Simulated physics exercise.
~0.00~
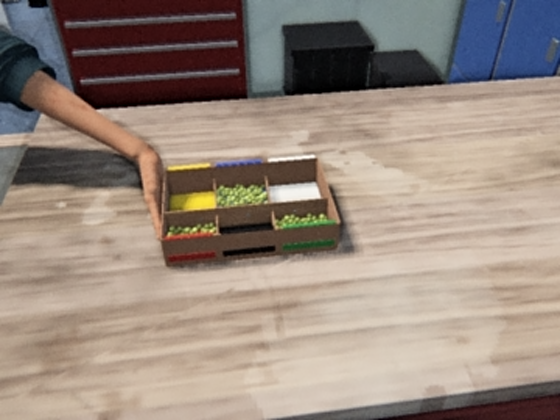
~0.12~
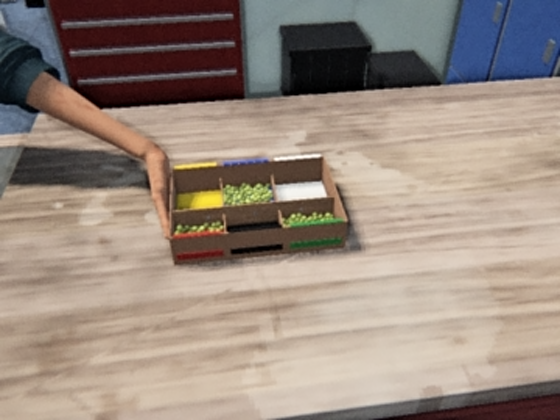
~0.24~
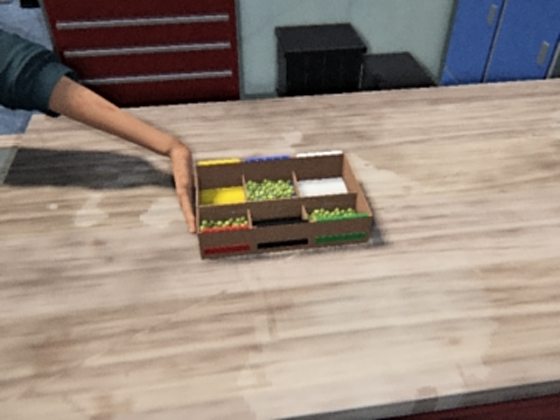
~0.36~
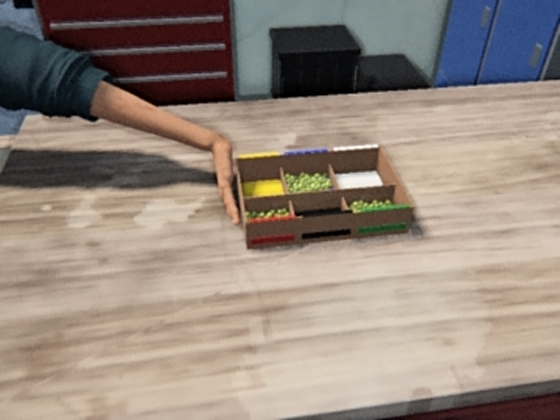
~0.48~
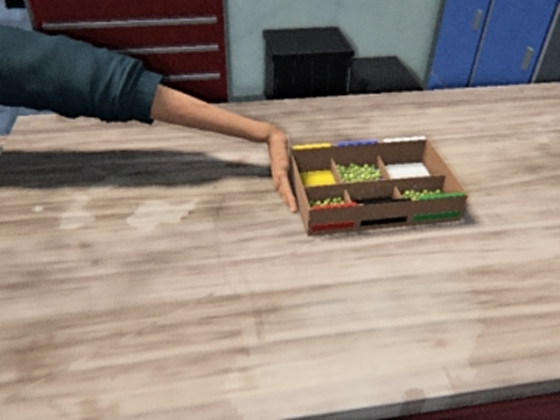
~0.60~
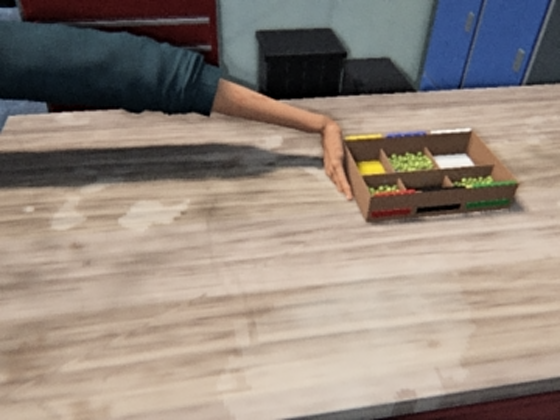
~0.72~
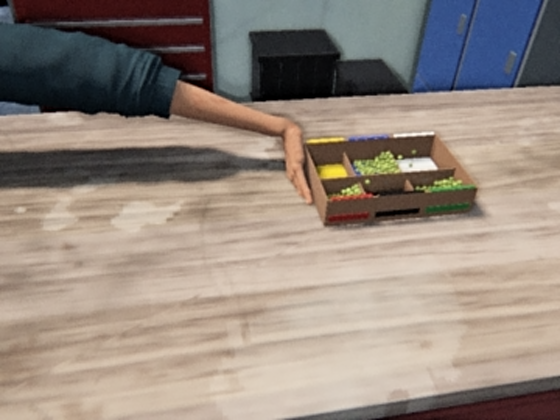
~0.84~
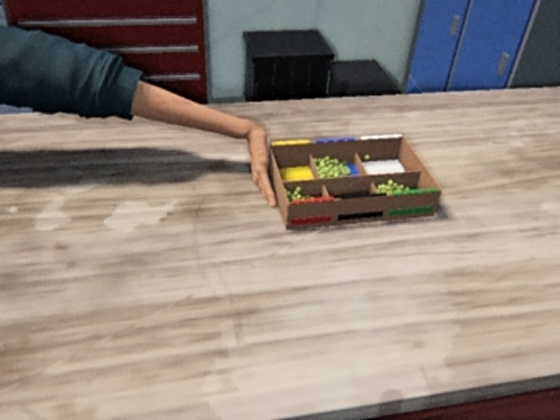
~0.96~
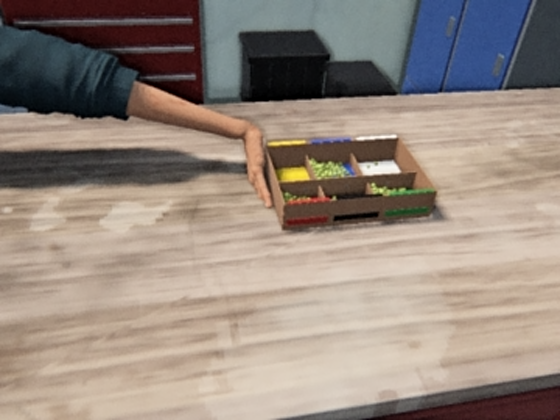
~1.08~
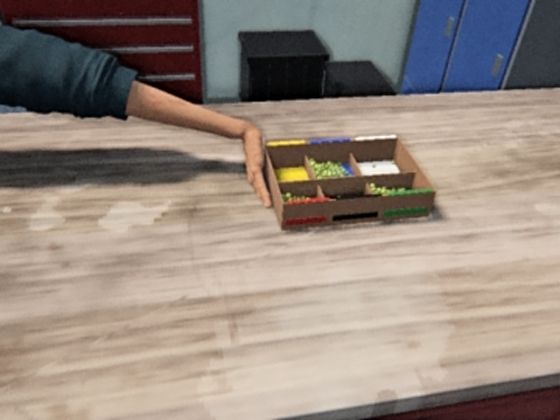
A hand slid a divided cardboard-like tray of small green peas to the right across a wooden worktop, then drew it back a shorter way to the left, jostling the peas, before the tray came to rest with the hand still on it.
